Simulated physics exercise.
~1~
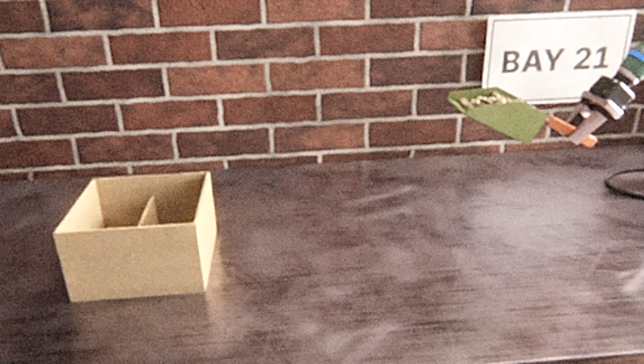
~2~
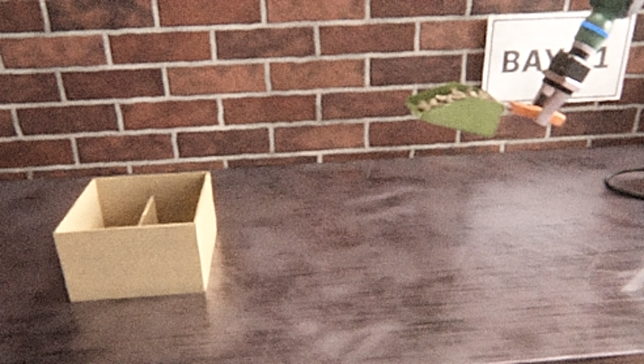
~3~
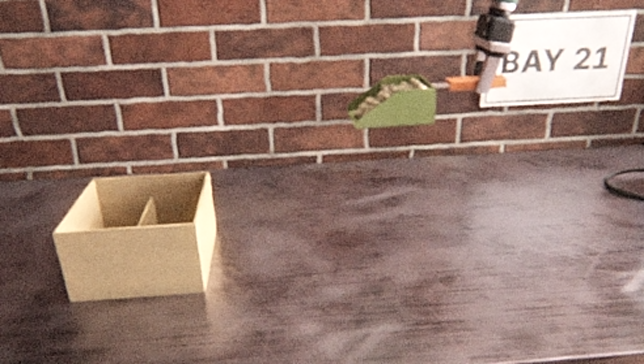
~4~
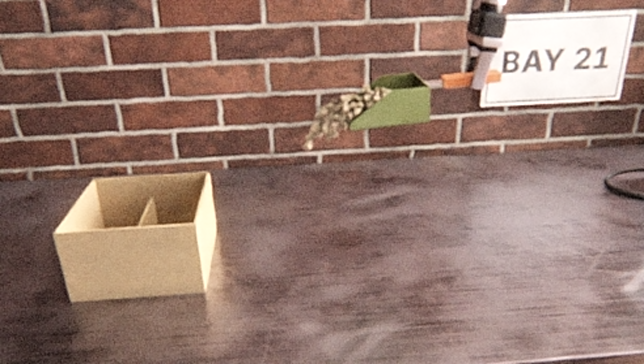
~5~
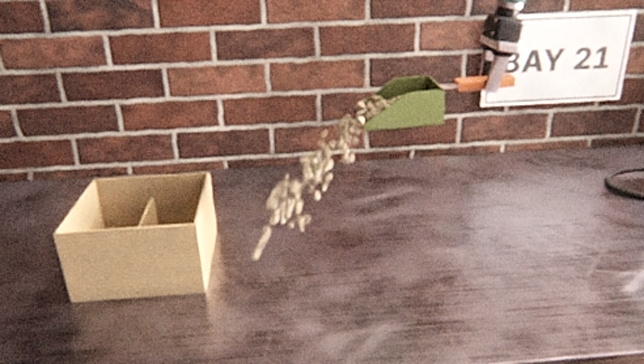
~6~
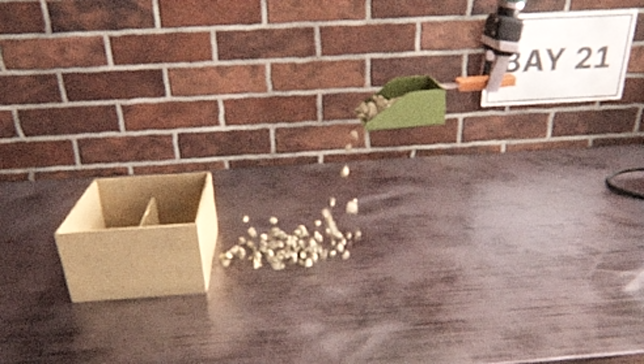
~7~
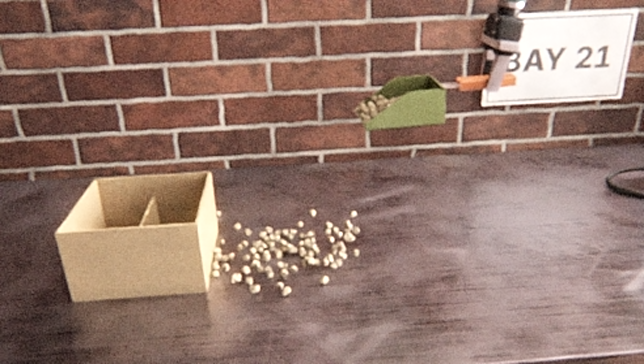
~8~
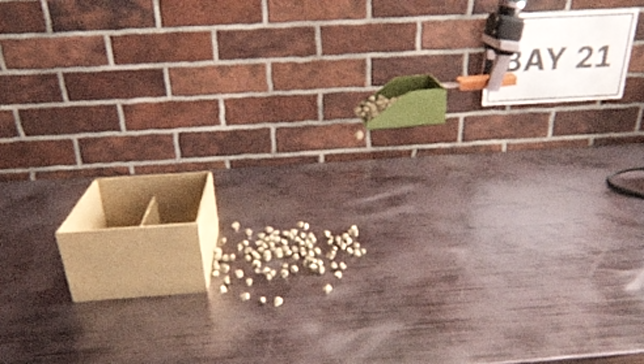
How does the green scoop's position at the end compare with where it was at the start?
At the end the scoop is farther left, closer to the divided box, and slightly higher than where it started.
